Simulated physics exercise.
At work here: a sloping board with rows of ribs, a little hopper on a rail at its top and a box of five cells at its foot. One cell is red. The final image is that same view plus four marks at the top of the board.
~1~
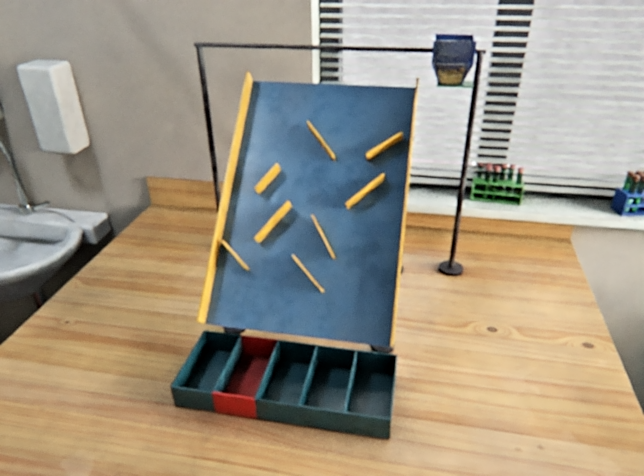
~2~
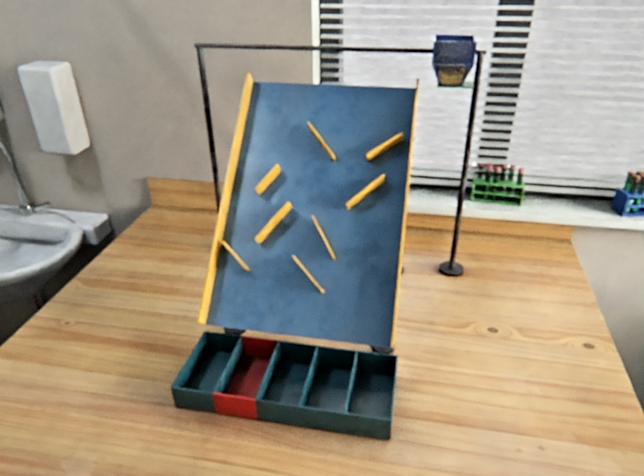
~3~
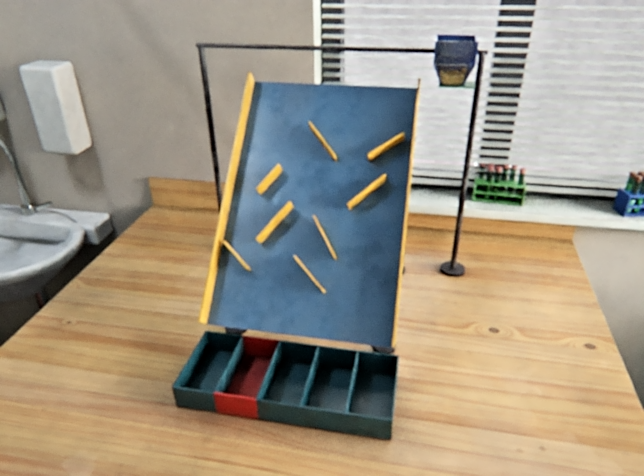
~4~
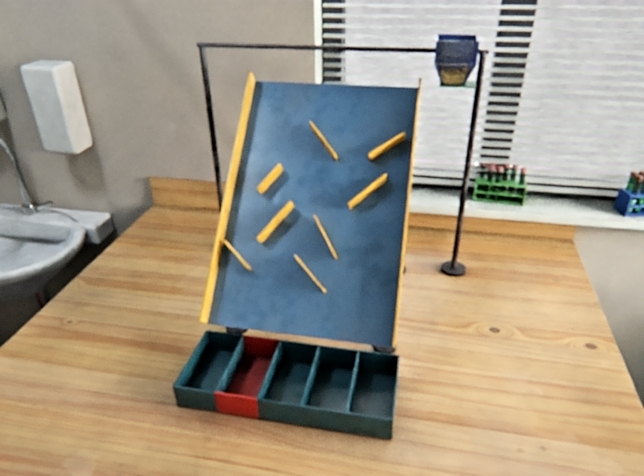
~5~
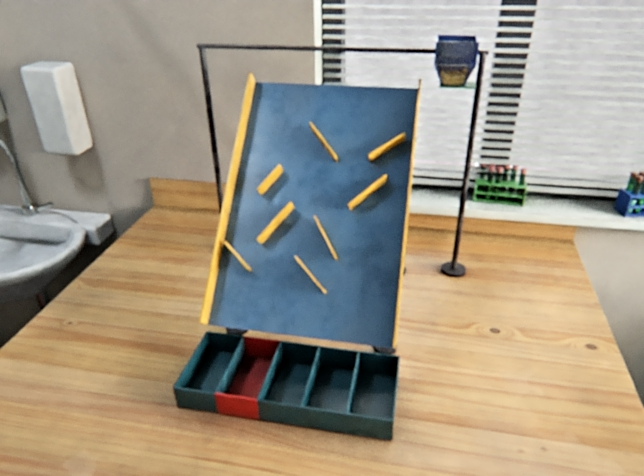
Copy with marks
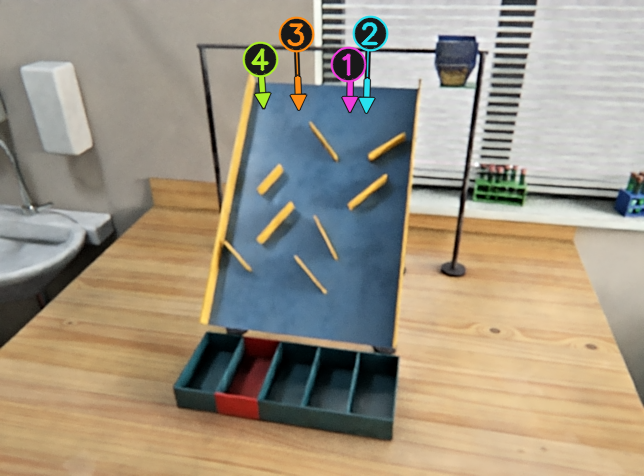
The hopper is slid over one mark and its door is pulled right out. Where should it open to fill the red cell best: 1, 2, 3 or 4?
The answer is mark 3.
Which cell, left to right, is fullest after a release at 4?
The third.
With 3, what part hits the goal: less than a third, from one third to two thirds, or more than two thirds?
It is from one third to two thirds.
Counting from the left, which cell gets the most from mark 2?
The fifth from the left.
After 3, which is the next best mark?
The answer is 4.
On the marked copy, mark 1 meets the board at (349, 106); mark 2 meets the board at (366, 107); mark 3 meets the board at (298, 104); mark 4 meets the board at (263, 102).
With 1, a stray few in the red cell, nearly all in other cells, a stray few outside the box.
With 2, none in the red cell, nearly all in other cells, a small part outside the box.
With 3, about half in the red cell, about half in other cells, a stray few held on the board.
With 4, a small part in the red cell, most in other cells, a small part held on the board.
